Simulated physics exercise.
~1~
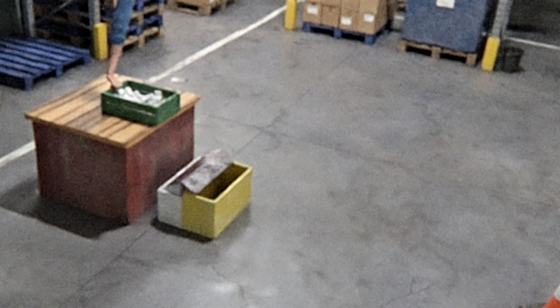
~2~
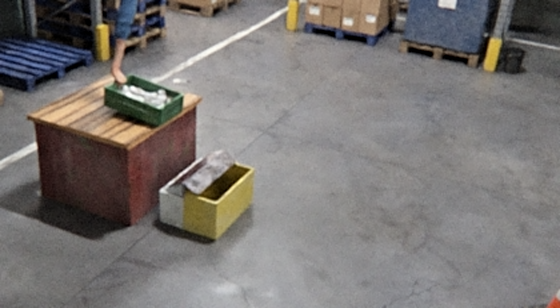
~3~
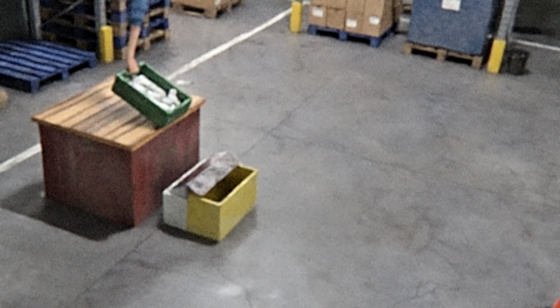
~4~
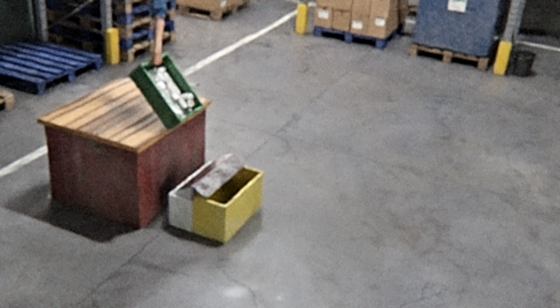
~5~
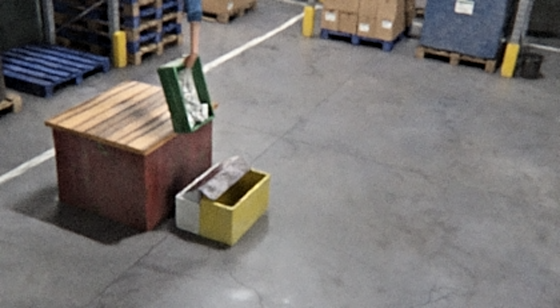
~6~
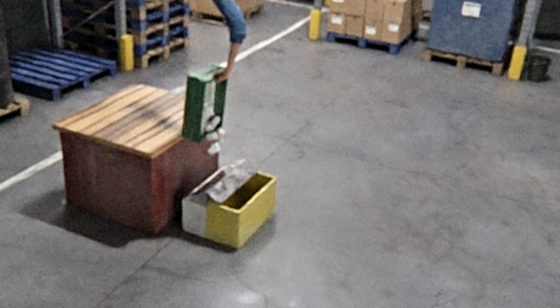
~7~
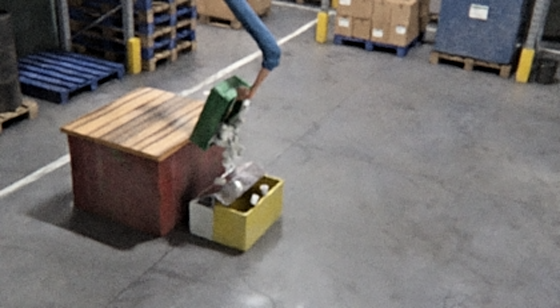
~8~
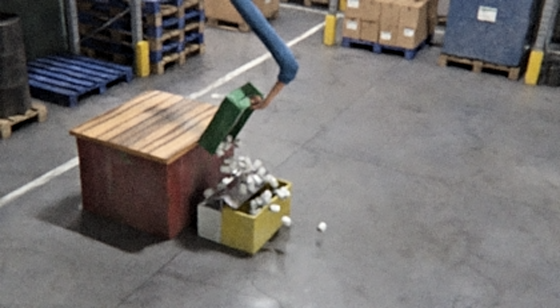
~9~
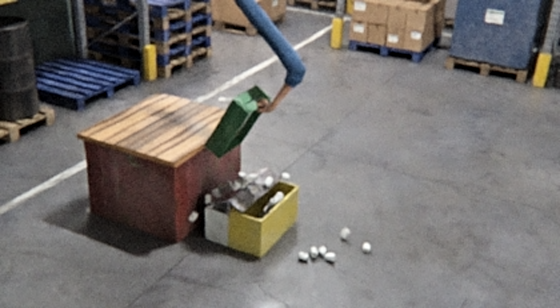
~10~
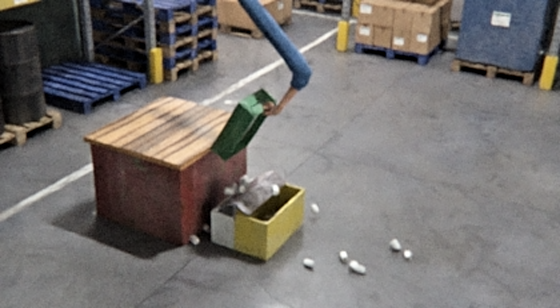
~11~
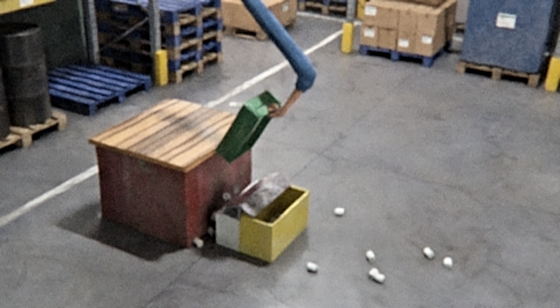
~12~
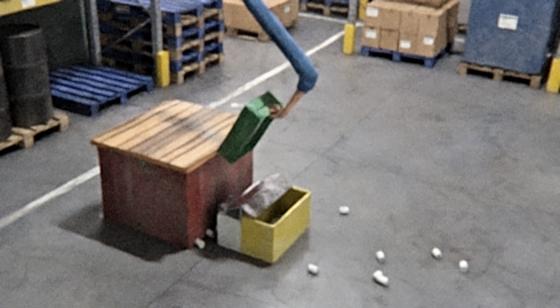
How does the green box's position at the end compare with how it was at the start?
At the start it sits upright on top of the wooden bench. By the end it is tipped steeply past level at the bench's right edge, held by a hand with its open side turned down toward the white and yellow boxes.
Green box tipped by a blue-sleeved arm at a bench edge, spilling white rolls over two boxes, several ending scattered on the floor.
